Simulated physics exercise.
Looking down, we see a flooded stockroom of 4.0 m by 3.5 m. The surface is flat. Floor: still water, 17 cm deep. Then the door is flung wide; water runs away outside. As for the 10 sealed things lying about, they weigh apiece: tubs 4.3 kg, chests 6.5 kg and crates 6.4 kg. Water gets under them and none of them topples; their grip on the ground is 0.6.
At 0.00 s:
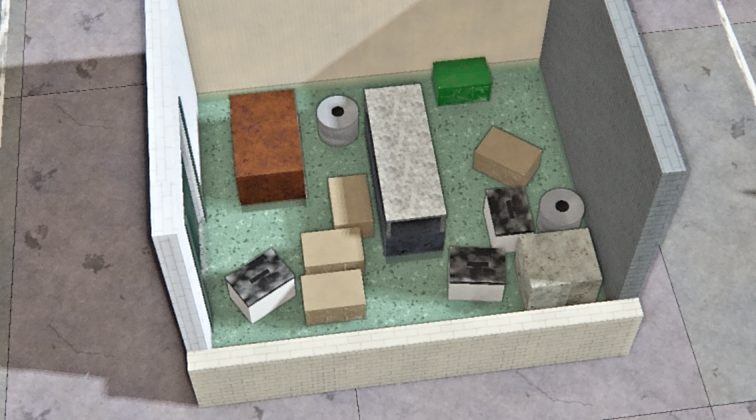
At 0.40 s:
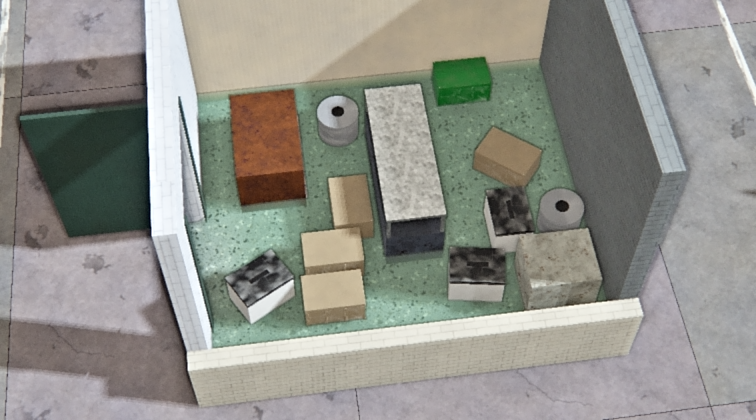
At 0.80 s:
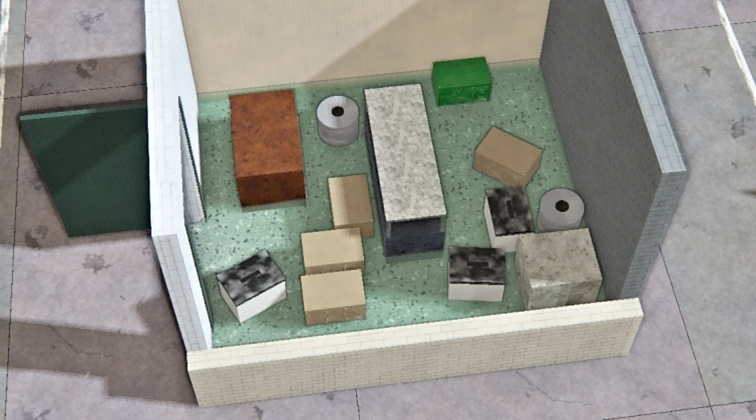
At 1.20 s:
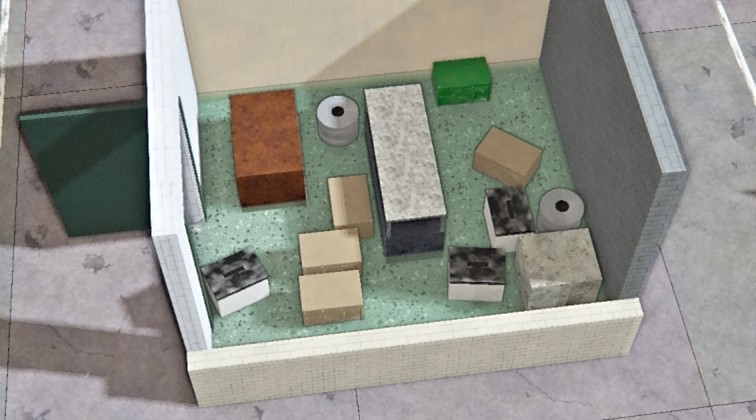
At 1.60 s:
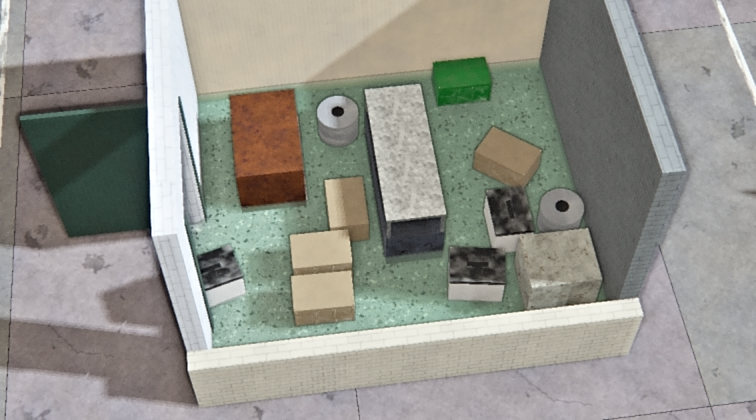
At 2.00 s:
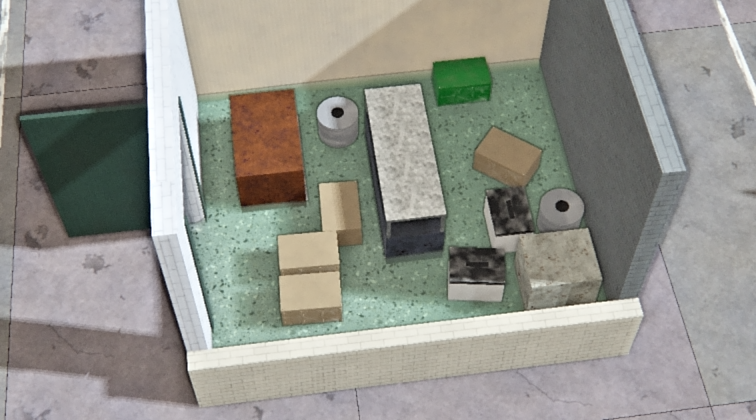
Flooded stockroom with a dark green door swinging open at left, a mottled box sliding left out of view, tan boxes shifting after it.
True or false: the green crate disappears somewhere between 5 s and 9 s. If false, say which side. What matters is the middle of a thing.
False, later than 9 s, or never.
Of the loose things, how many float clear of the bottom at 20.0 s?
I count 3.
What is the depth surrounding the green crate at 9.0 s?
11 cm, roughly.
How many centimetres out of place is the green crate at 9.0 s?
I'd put it at around 120 cm.
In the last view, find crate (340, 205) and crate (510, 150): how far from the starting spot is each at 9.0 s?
In that order: Washed out, 30 cm.
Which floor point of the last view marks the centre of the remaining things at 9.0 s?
Near (390, 234).
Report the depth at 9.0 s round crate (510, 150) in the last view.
Around 10 centimetres.
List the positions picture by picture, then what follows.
The green crate at (462, 72), afloat; 17 cm deep round most things; 0 of 10 have shifted, in the first picture.
The green crate at (462, 72) floats; 17 cm deep round most things; 0 of 10 have shifted, in the second picture.
The green crate at (462, 72) floats; 17 cm deep round most things; 1 of 10 have shifted, in the third picture.
The green crate at (462, 72) floats; 17 cm deep round most things; 1 of 10 have shifted, in the fourth picture.
The green crate at (462, 72) floats; 17 cm deep round most things; 3 of 10 have shifted, in the fifth picture.
The green crate at (462, 72), afloat; about 1770 L in view; 4 of 10 have shifted, in the sixth picture.
After 4.0 s the green crate is near (455, 73), 0.1 m from its start, afloat; 1 of 10 are out; 9 afloat.
After 9.0 s the green crate is near (356, 83), 1.2 m from its start, afloat; 4 of 10 are out; 6 afloat.
After 16.0 s the green crate is near (315, 91), 1.7 m from its start, afloat; 7 of 10 are out; 3 afloat.
After 20.0 s the green crate is near (316, 92), 1.7 m from its start, afloat; 7 of 10 are out; 3 afloat.
